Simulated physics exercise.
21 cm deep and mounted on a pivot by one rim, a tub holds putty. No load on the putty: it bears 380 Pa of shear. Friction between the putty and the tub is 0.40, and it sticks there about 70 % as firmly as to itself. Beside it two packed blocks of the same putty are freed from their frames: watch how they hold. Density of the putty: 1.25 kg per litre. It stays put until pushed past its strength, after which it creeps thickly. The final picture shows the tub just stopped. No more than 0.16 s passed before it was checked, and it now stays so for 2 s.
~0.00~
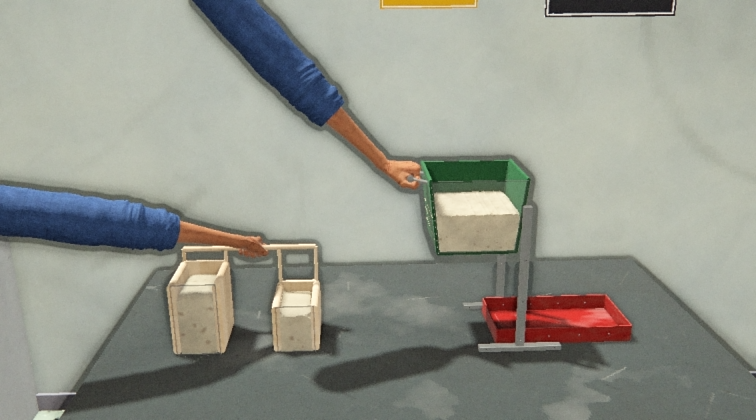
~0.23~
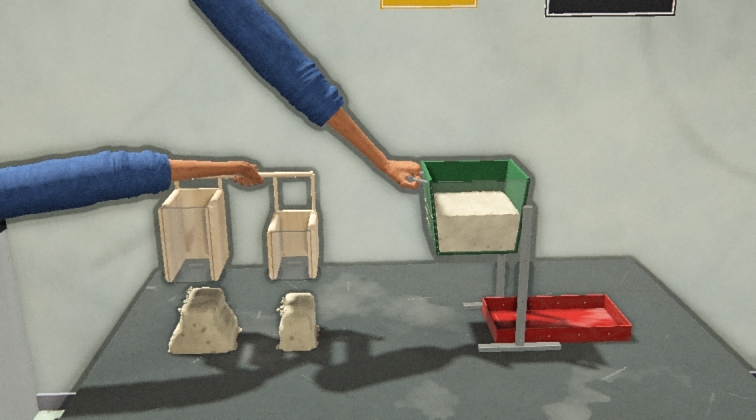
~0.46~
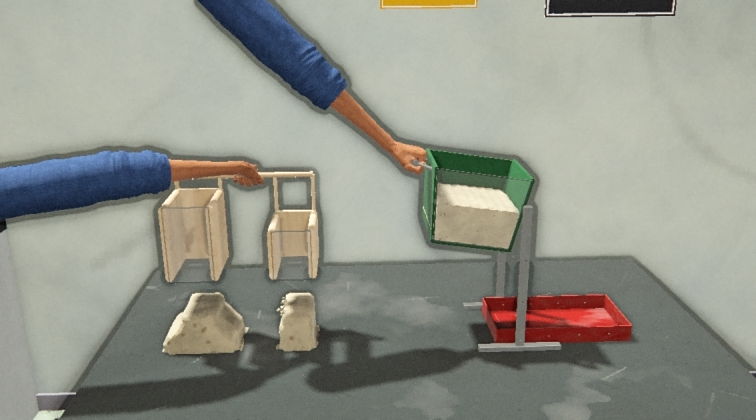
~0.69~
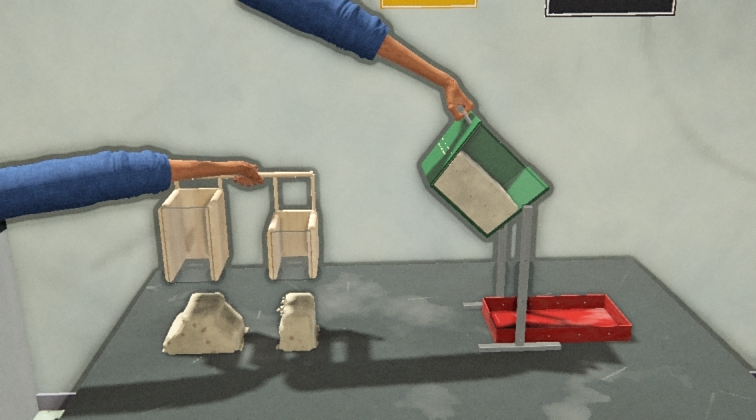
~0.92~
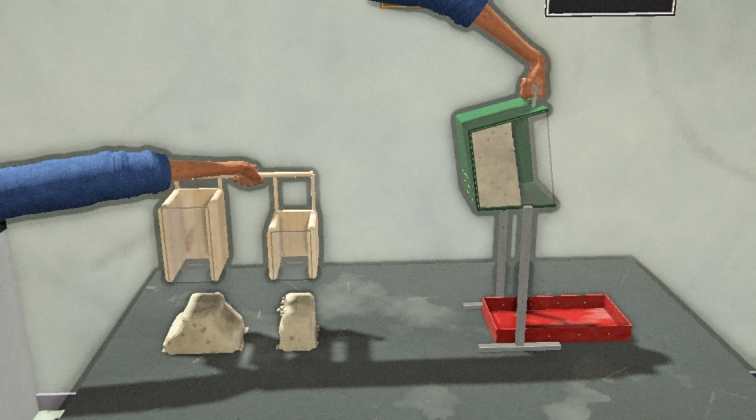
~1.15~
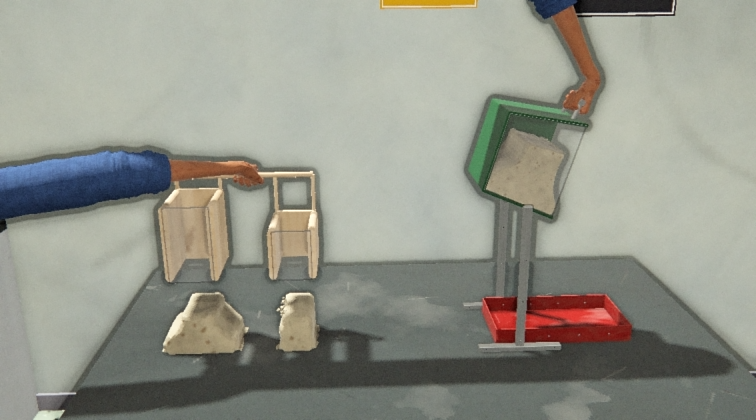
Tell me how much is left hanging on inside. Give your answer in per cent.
Roughly 0 % is left.
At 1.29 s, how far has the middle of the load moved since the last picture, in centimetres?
Roughly 11 cm.
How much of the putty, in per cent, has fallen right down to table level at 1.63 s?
Some 70 % has got all the way down.
After 1.29 s, the tub is at 106 degrees and holds 48 %.
After 1.46 s, the tub is at 106 degrees and holds 15 %.
After 1.63 s, the tub is at 106 degrees and holds 0 %.
After 1.80 s, the tub is at 106 degrees and holds 0 %.
After 3.15 s, at the end, the tub is at 106 degrees and holds 0 %.
